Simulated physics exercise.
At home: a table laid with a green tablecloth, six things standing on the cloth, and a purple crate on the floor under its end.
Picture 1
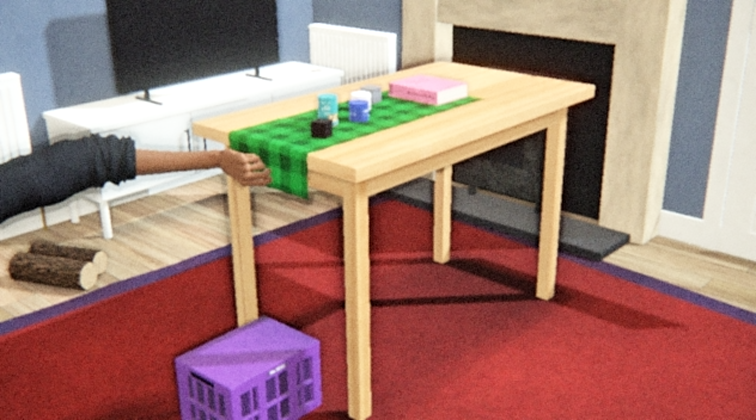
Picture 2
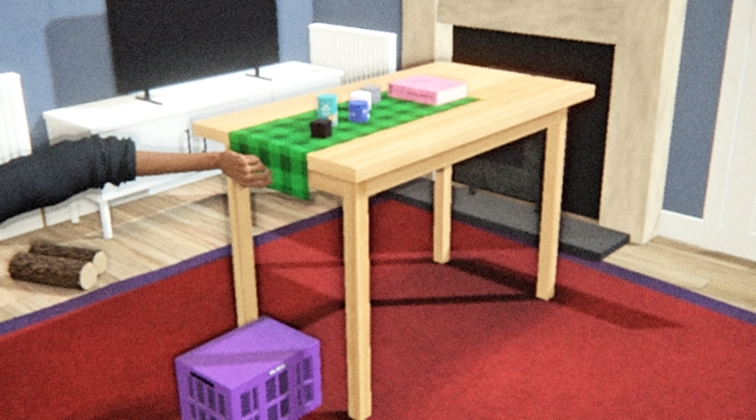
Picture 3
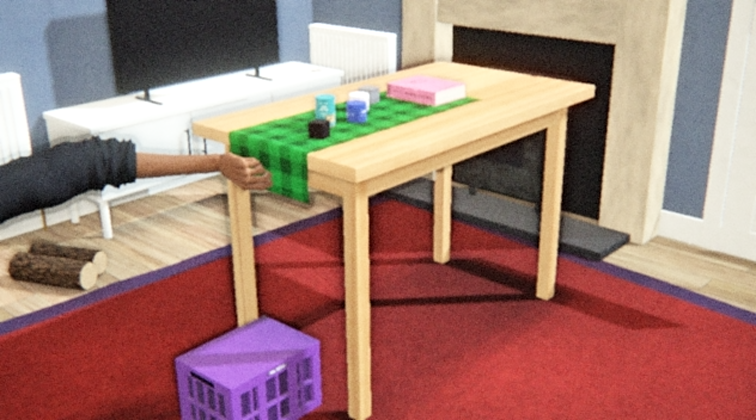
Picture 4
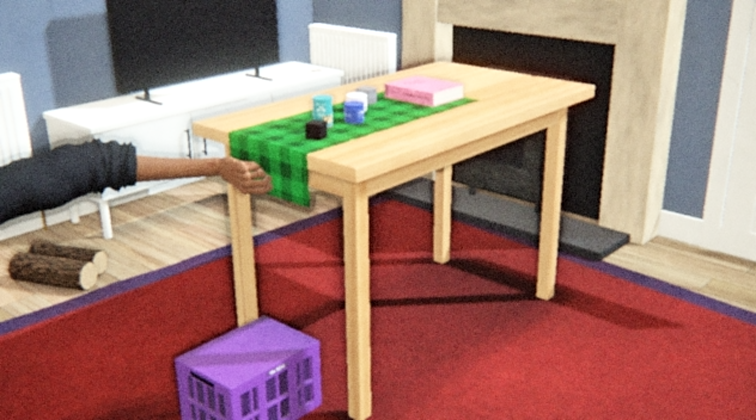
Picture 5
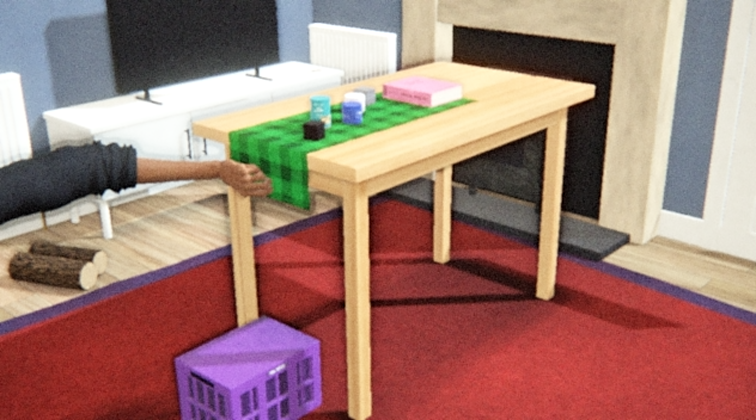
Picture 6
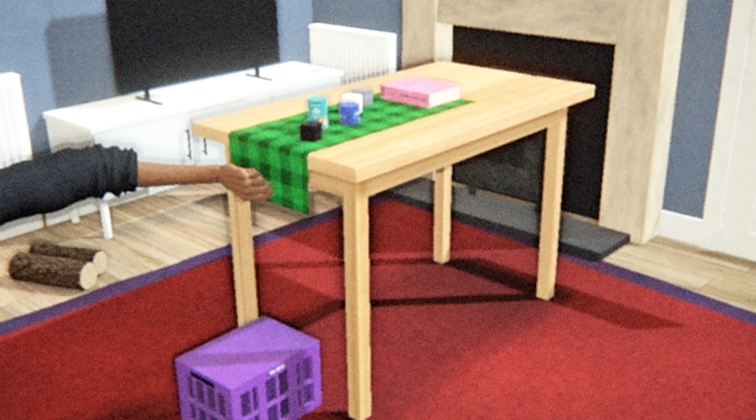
A hand at the left slowly pulled the green checked cloth a little way over the table's end, above a purple crate, and the small pots, cubes and pink book shifted along with it.
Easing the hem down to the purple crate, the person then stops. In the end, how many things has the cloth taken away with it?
Four pieces drop off.
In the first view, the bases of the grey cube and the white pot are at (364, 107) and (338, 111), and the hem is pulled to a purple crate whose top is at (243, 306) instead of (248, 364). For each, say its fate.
The grey cube ends up still on top and the white pot ends up still on top.
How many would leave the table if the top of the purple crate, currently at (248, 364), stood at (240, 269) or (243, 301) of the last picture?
Going over the edge would be 1 and 2.
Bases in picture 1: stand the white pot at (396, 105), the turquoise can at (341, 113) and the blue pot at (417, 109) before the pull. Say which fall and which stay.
White pot kept, turquoise can dropped, blue pot kept.
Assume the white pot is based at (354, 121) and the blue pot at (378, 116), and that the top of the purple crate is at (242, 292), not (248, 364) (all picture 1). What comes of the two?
Result: White pot still there, blue pot still there.
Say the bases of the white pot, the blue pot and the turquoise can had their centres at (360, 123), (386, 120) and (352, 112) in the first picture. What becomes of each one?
The white pot would end up off, the blue pot would end up off, the turquoise can would end up off.
Early on, hem near (271, 270); black cube gone.
Midway, hem near (273, 319); black cube, turquoise can and blue pot gone.
Finally, hem on the crate; black cube, turquoise can, blue pot and white pot gone. The table loses four.
